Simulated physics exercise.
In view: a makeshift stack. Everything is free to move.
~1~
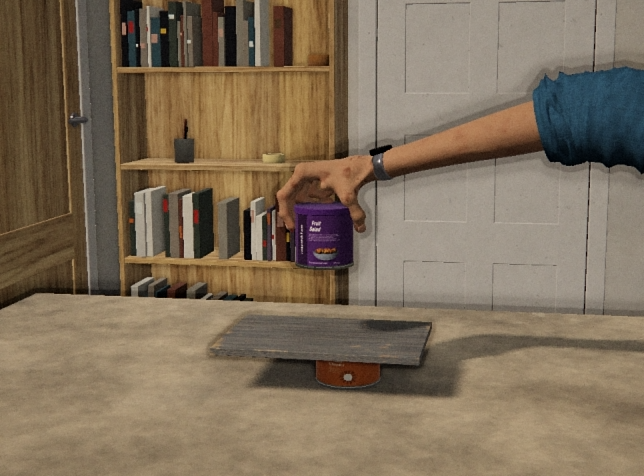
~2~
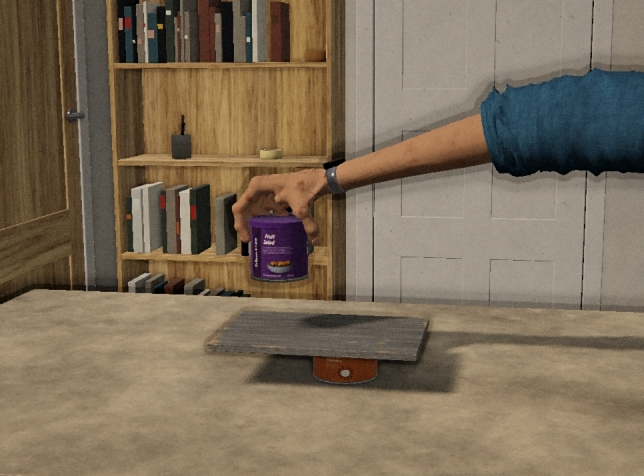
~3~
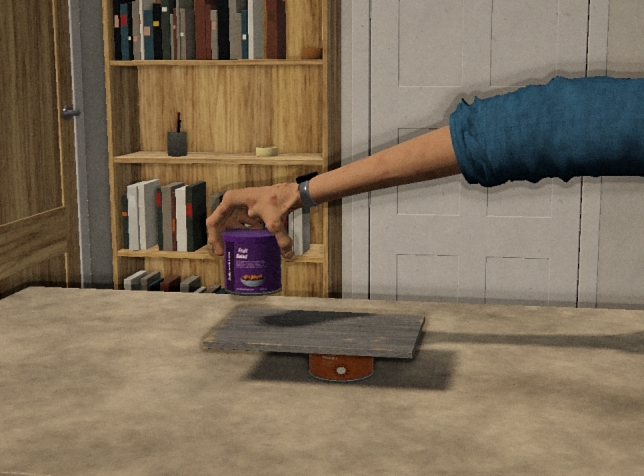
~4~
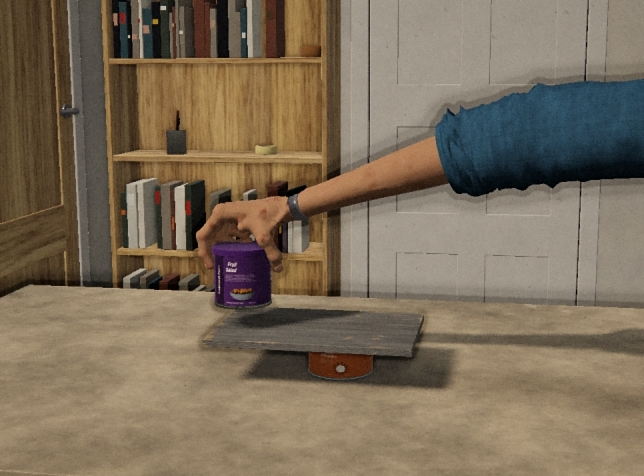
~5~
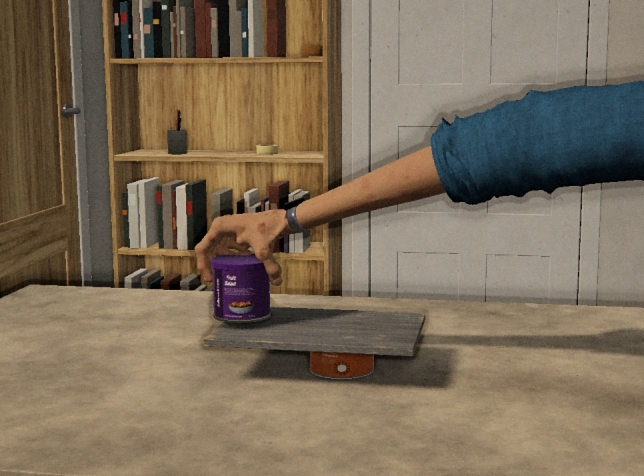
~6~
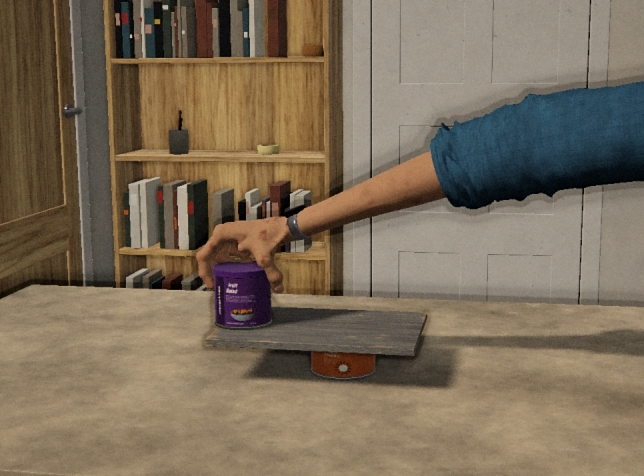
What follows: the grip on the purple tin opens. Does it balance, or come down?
It loses its balance.
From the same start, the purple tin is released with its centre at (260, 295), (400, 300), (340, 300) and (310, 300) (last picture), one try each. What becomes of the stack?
In the first case it comes apart; in the second case it stays up; in the third case it holds; in the fourth case it keeps its balance.
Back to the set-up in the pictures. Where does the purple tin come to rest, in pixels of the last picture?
Near (231, 328).
Then, 0.20 s later than the last frame, purple tin tilted by 14° near (237, 312); grey board tilted by 14°.
Then, 0.30 s later than the last frame, purple tin now fallen; grey board tilted by 27°.
Then, 0.50 s later than the last frame, grey board tilted by 25°.
When it is over, fallen, purple tin; left askew, grey board; orange tub as before. End places, in pixels of the last picture, purple tin near (231, 328). The stack comes apart.
